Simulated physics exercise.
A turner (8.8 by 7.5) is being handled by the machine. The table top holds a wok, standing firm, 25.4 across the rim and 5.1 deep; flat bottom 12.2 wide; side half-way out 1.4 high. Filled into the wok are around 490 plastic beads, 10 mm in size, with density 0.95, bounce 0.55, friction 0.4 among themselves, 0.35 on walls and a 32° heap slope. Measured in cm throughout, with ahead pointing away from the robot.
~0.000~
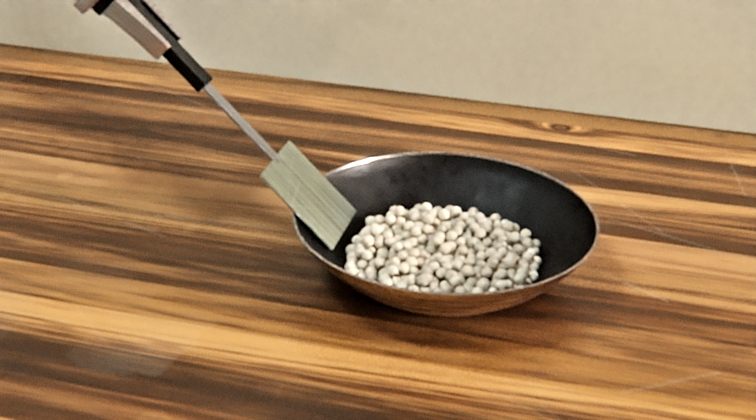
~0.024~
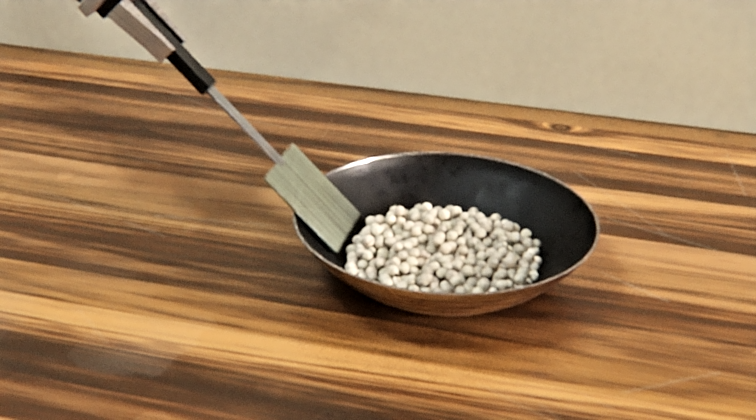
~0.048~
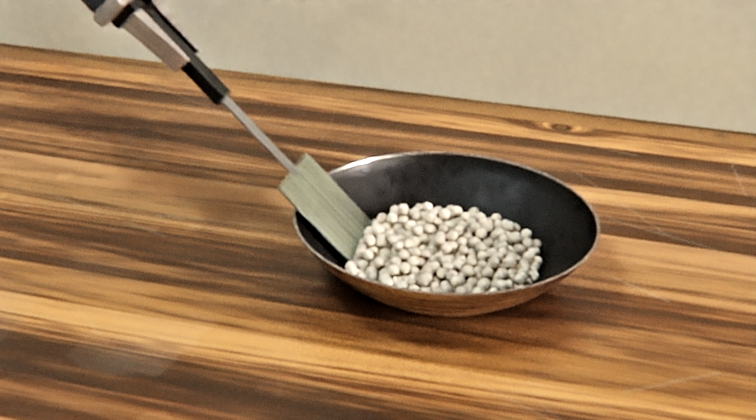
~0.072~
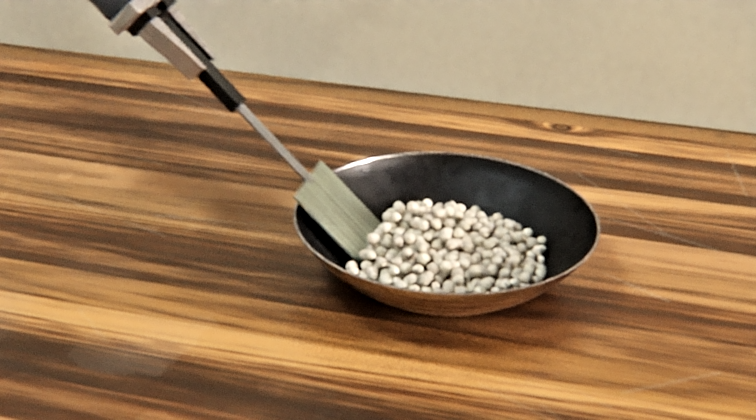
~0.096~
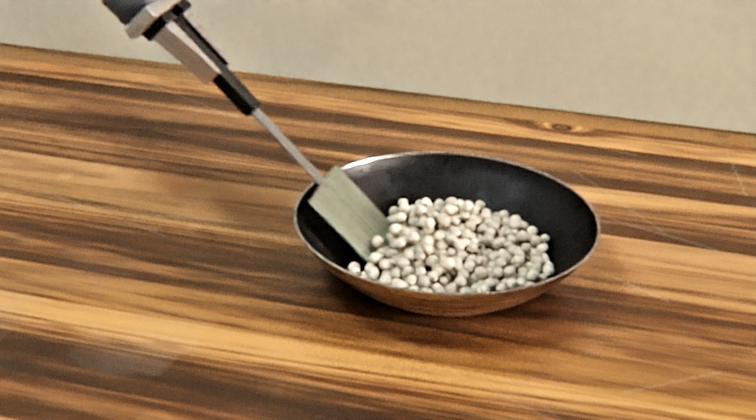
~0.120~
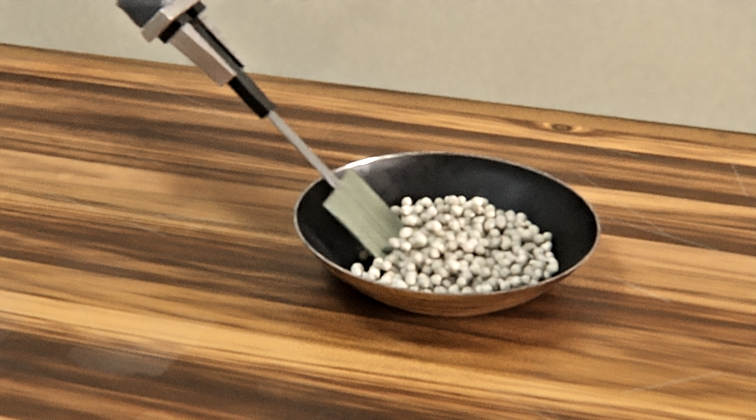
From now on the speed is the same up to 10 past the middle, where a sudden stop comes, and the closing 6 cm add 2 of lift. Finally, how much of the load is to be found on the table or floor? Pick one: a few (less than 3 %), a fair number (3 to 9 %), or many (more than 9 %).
Many, more than 9 %.
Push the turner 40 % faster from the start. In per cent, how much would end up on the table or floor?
I'd reckon close to 30 per cent.
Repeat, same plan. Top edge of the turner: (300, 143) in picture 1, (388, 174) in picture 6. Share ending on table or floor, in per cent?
Around 30 per cent finishes on the table or floor.
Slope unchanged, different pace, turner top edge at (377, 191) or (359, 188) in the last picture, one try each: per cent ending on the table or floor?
Near 35 per cent in the first try and near 30 per cent in the second.
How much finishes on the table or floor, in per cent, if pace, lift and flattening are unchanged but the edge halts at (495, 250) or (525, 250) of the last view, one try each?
Respectively some 0 and 0 percent end on the table or floor.
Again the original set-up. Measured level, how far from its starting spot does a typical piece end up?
3 cm.
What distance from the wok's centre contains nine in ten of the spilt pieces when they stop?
I'd estimate close to 35 centimetres.
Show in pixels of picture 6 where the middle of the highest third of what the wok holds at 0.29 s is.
Roughly pixel (542, 239).
After 0.21 s, sloping 44°, highest piece 4 above the table; 490 in the wok.
After 0.29 s, sloping 44°, highest piece 6 above the table; 490 in the wok.
After 0.54 s, sloping 44°, highest piece 8 above the table; 371 in the wok, 112 on the table or floor, 7 on the blade or in flight.
After 1.59 s, sloping 44°, highest piece 4 above the table; 370 in the wok, 120 on the table or floor.
At rest, 370 in the wok, 120 on the table or floor. That is 24 % on the table or floor.
